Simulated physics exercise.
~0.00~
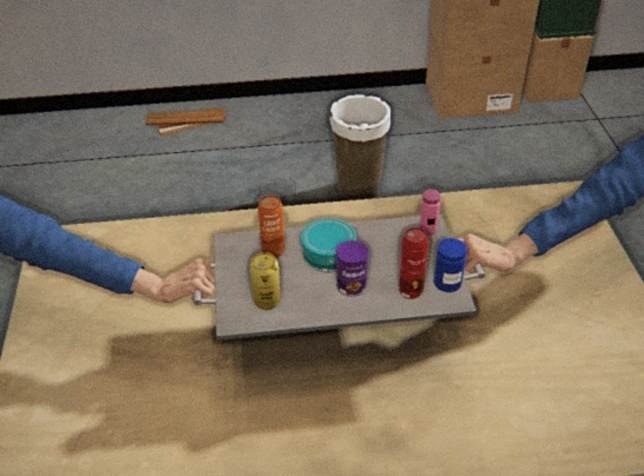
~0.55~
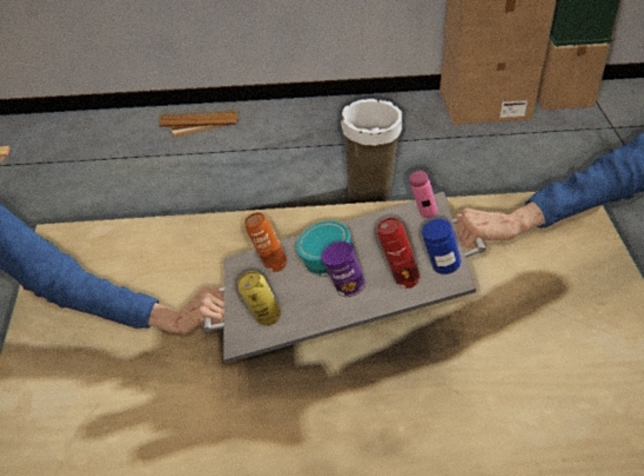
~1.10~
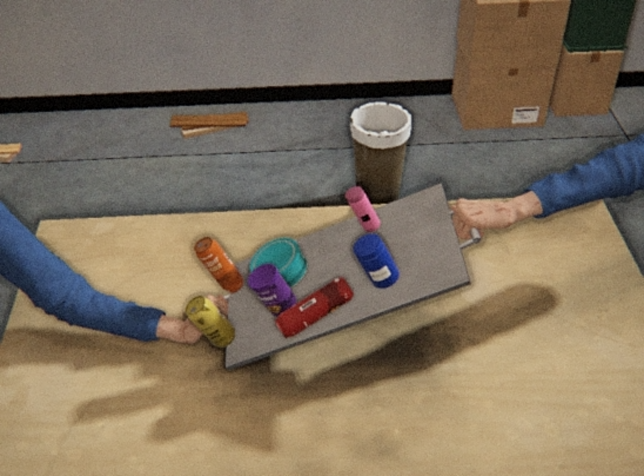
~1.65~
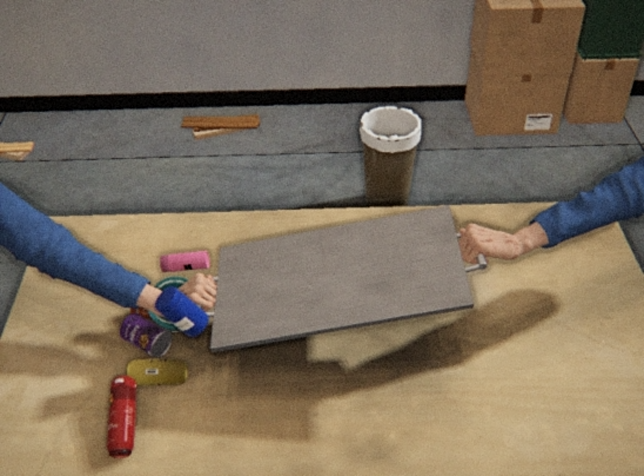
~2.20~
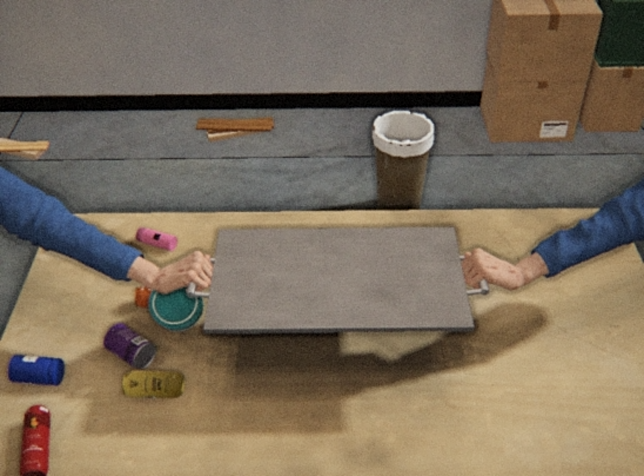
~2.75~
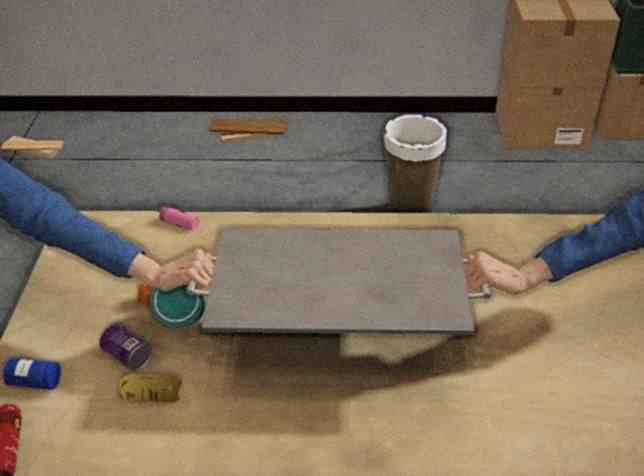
Colorful cans, bottles and a tub sliding and toppling off a tray as two hands tip it left, then level it empty.
